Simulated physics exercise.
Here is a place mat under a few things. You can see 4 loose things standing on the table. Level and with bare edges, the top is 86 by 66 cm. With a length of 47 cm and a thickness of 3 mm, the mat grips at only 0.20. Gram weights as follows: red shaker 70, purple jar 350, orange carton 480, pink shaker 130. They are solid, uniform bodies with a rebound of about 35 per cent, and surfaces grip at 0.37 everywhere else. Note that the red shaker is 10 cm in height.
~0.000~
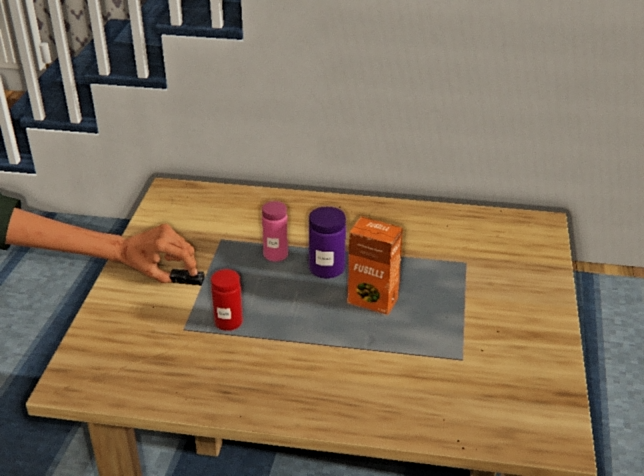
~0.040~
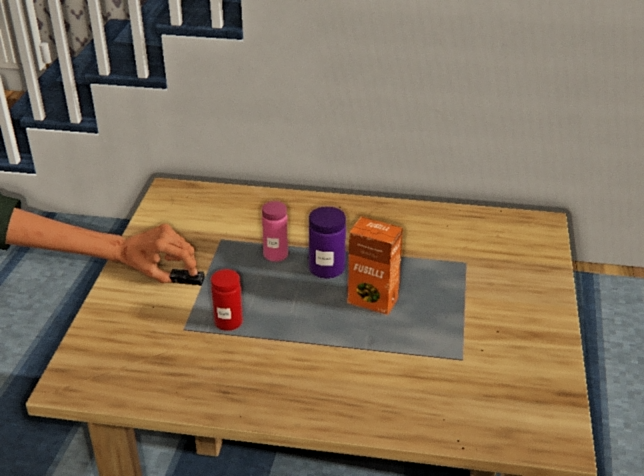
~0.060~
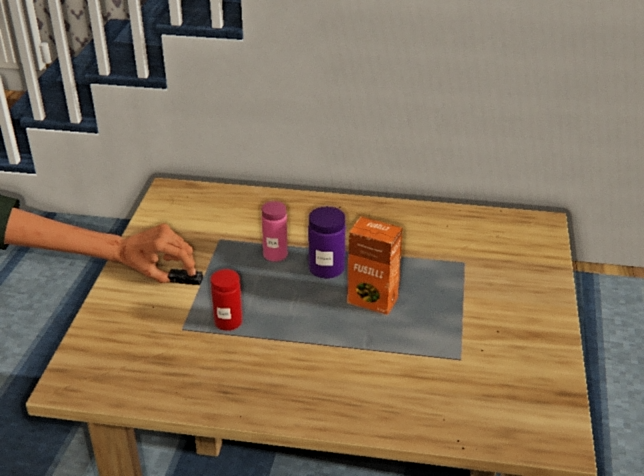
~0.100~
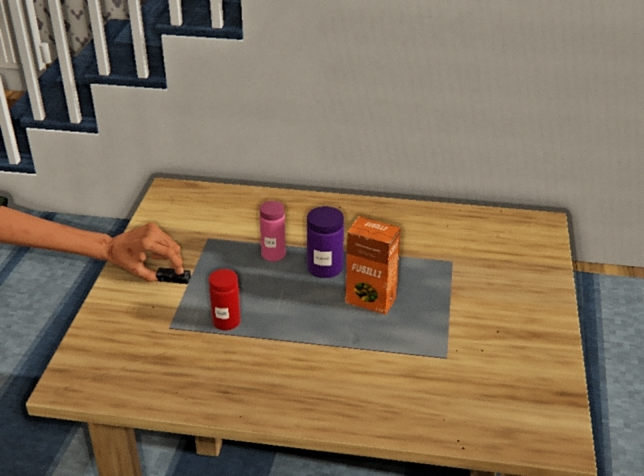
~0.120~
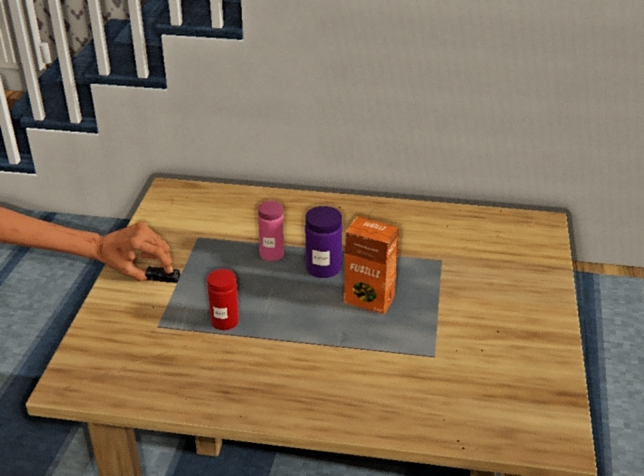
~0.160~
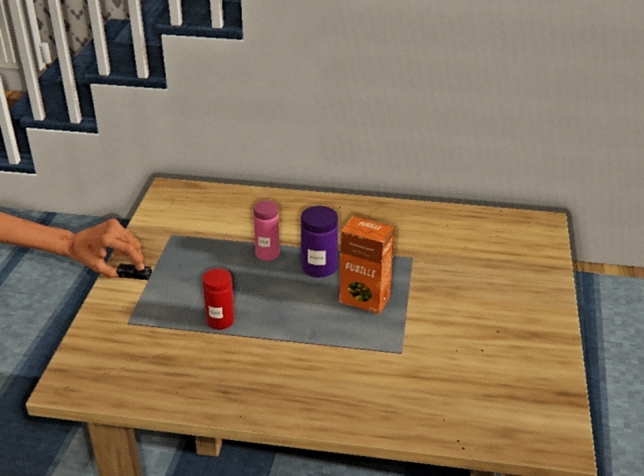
A grey place mat was pulled left across a wooden table by a hand gripping its edge, slipping along beneath the red shaker, pink shaker, purple jar and orange carton, which shifted only slightly left.
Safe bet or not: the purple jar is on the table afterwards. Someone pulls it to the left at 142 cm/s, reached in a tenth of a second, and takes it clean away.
Still up there.
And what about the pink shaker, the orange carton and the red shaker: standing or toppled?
Here's how it ends: The pink shaker comes down, the orange carton never goes down, and the red shaker comes down.
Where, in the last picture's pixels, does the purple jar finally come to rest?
About (247, 236).
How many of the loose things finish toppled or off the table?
Count: 2.
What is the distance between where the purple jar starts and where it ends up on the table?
15 cm.
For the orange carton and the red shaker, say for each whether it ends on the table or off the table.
The orange carton stays within bounds; the red shaker winds up out of bounds.
After 0.46 s, mat out by 53 cm; purple jar moved 14 cm near (251, 236); pink shaker moved 18 cm; red shaker moved 17 cm.
After 0.86 s, mat out by 90 cm; red shaker and pink shaker now off the table; purple jar moved 15 cm near (247, 237); orange carton moved 7 cm.
In the end (1.2 s), off the table, red shaker and pink shaker; not toppled but over 6 cm from the start, purple jar and orange carton. At the end, from the last picture's camera, purple jar near (247, 237).
